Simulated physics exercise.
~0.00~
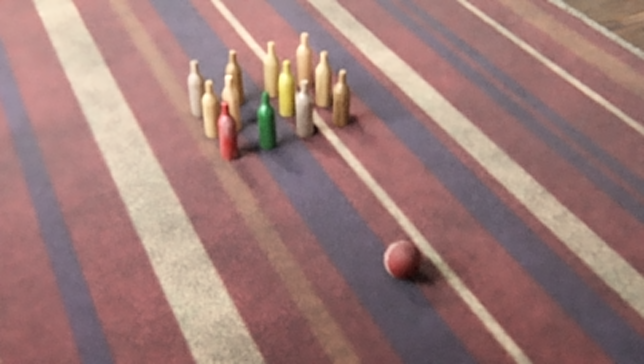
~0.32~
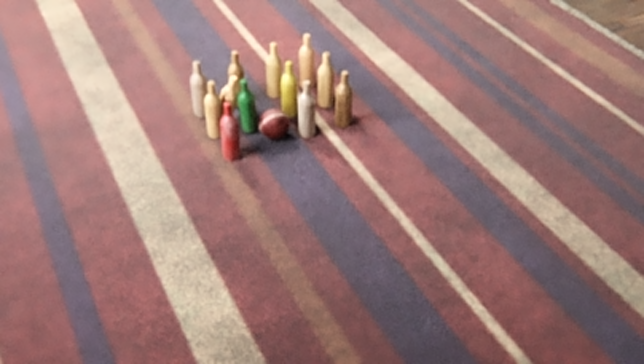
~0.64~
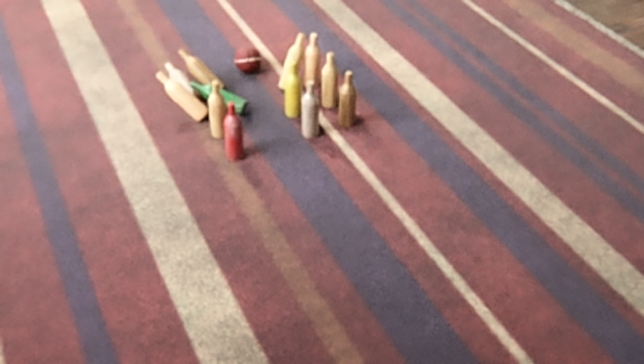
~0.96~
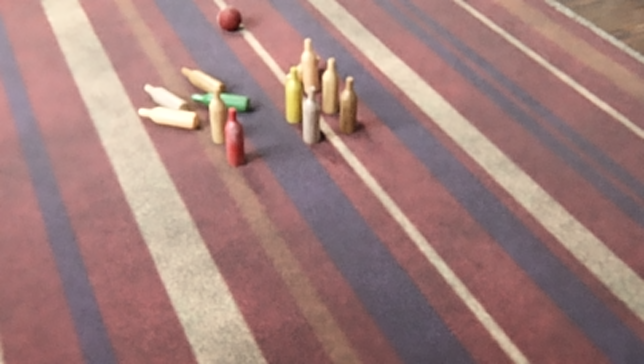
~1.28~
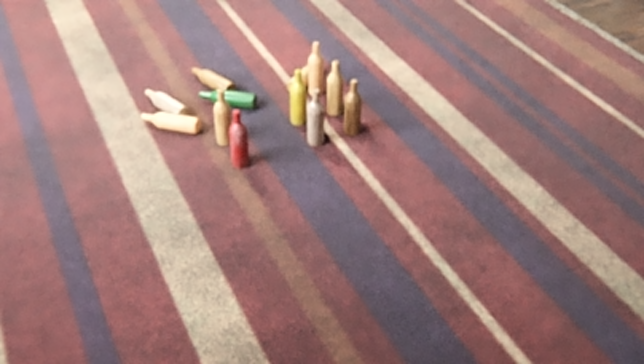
On a striped carpet, a red ball rolling into bottle-shaped wooden skittles, toppling the green one and others, yellow and red staying upright.
